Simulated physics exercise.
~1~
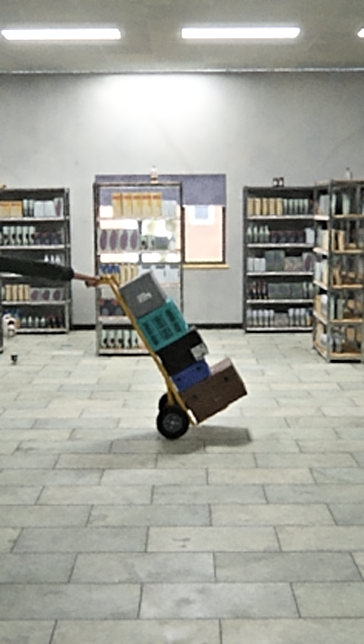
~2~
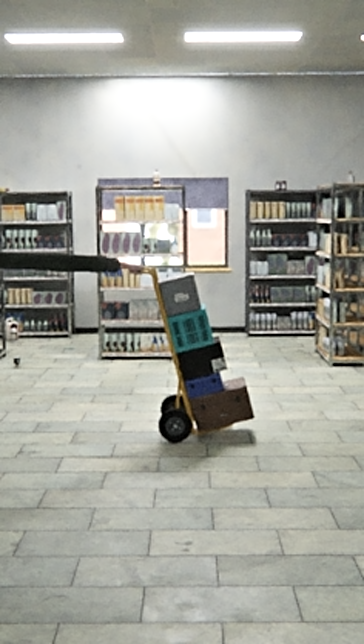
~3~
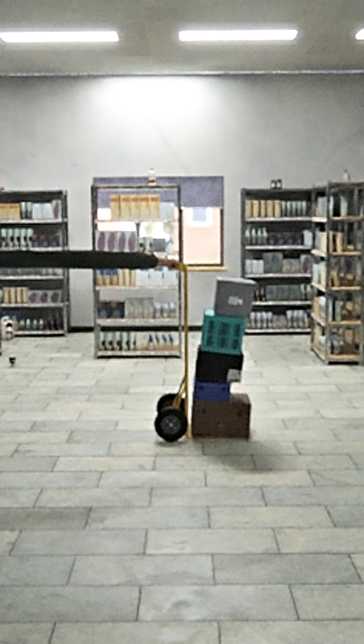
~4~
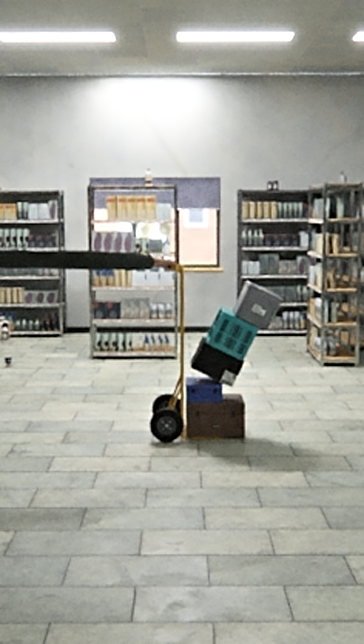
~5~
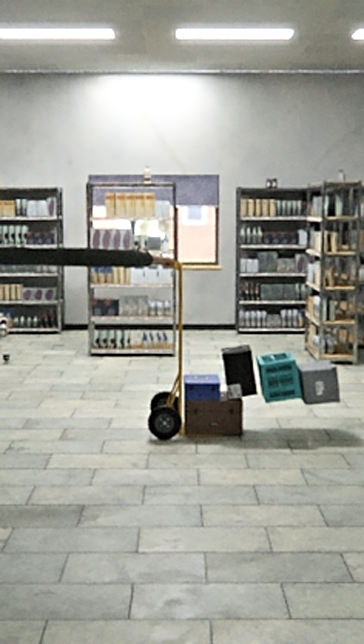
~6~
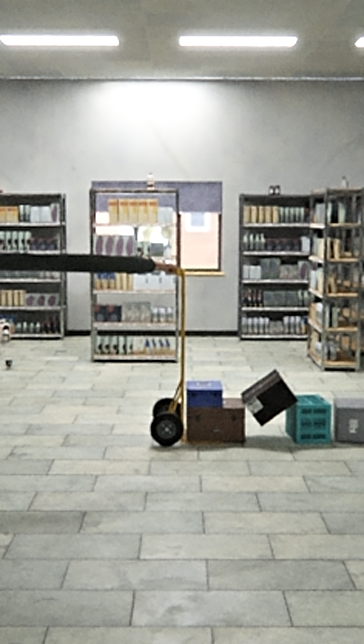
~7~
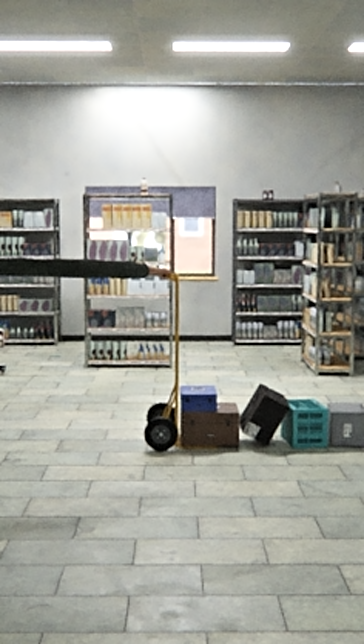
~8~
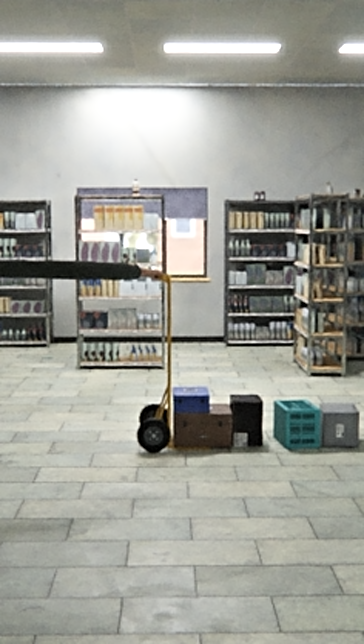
A yellow hand truck stacked with five boxes and crates stands tilted on the grey tiled floor of a storeroom, seen from the side, with stocked shelves and a window behind. A dark-sleeved arm reaching in from the left swings it upright. The grey tote on top, the turquoise crate and the black box lean right and topple off together. The tote and crate land on the floor to the right, while the black box tips down after them and settles beside the brown toolbox. The blue toolbox stays on the brown one, still upright against the truck.
